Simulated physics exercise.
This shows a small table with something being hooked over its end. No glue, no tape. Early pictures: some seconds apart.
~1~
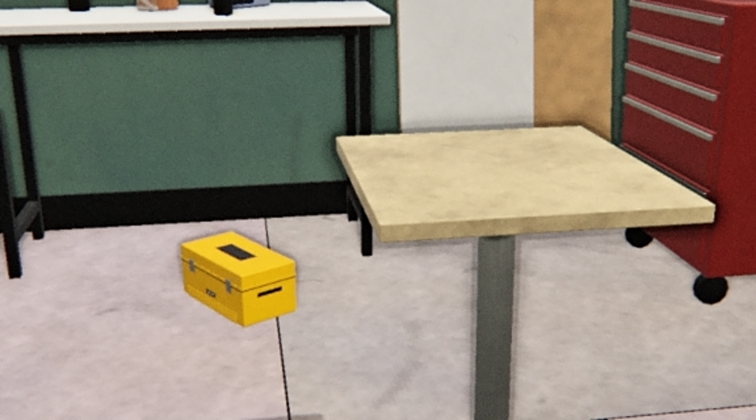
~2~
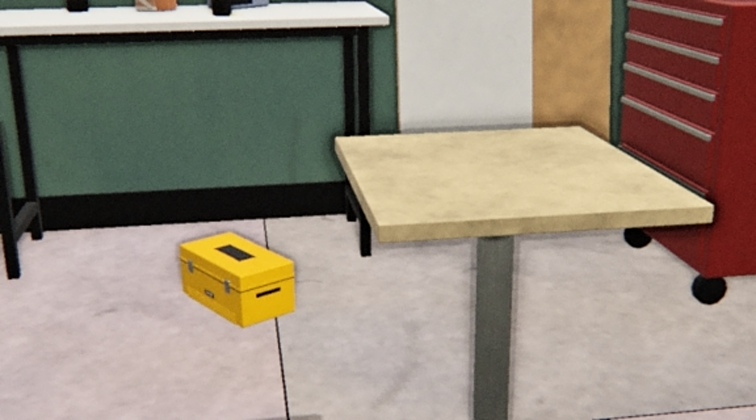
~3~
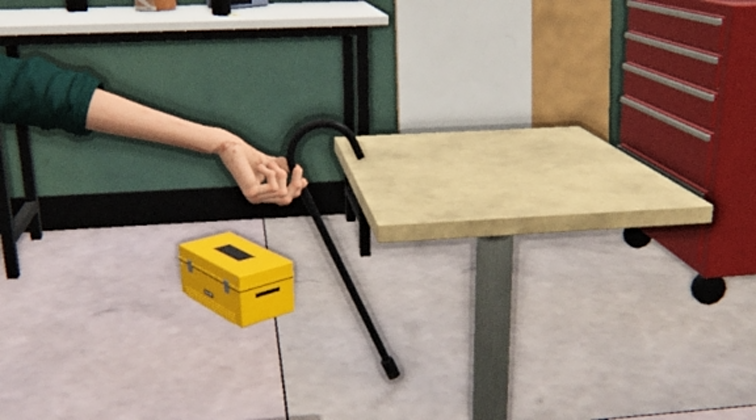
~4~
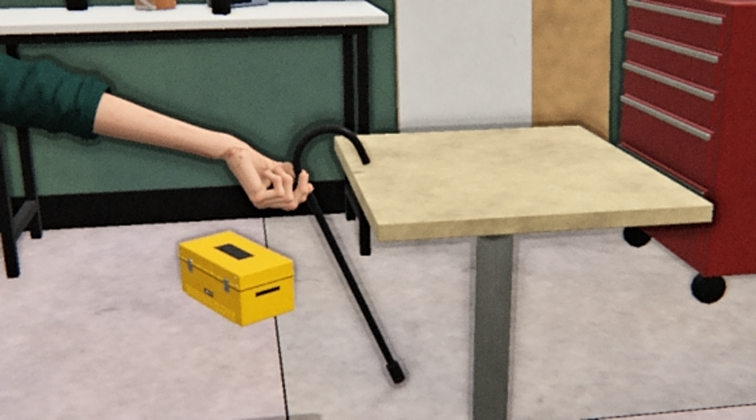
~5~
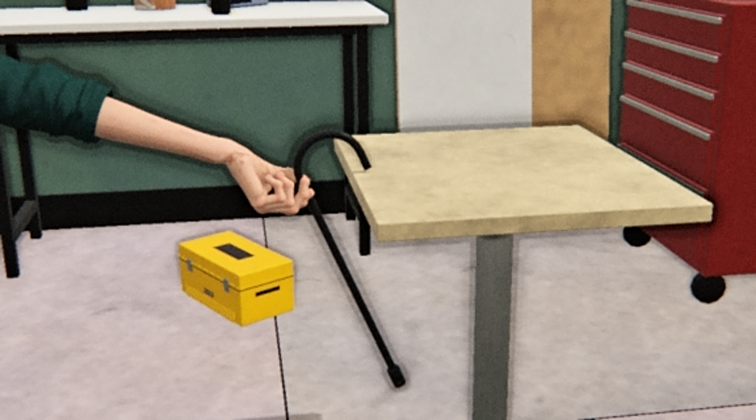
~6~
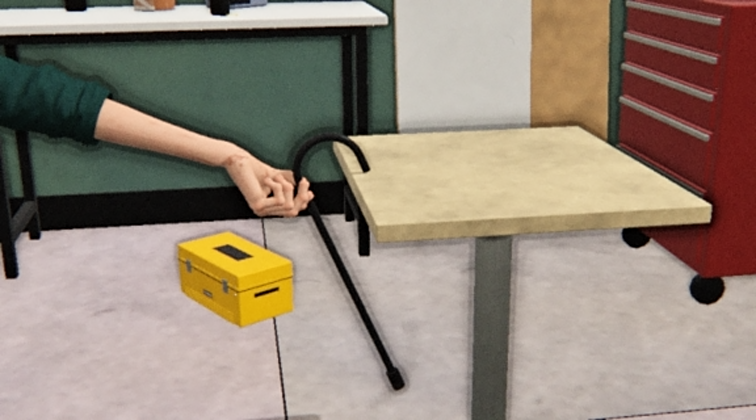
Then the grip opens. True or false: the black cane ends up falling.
False.
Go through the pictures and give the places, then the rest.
Table (499, 174), in the first picture.
Table (497, 174), in the second picture.
Still on the way; black cane (367, 249); table (497, 174), in the third picture.
Still on the way; black cane (372, 254); table (497, 173), in the fourth picture.
Still on the way; black cane (373, 258); table (497, 173), in the fifth picture.
In place, still held; black cane (372, 261); table (496, 174), in the sixth picture.
Then, 0.26 s on from there, black cane at rest near (372, 261).
In the end, the black cane hangs from the table, near (371, 262).
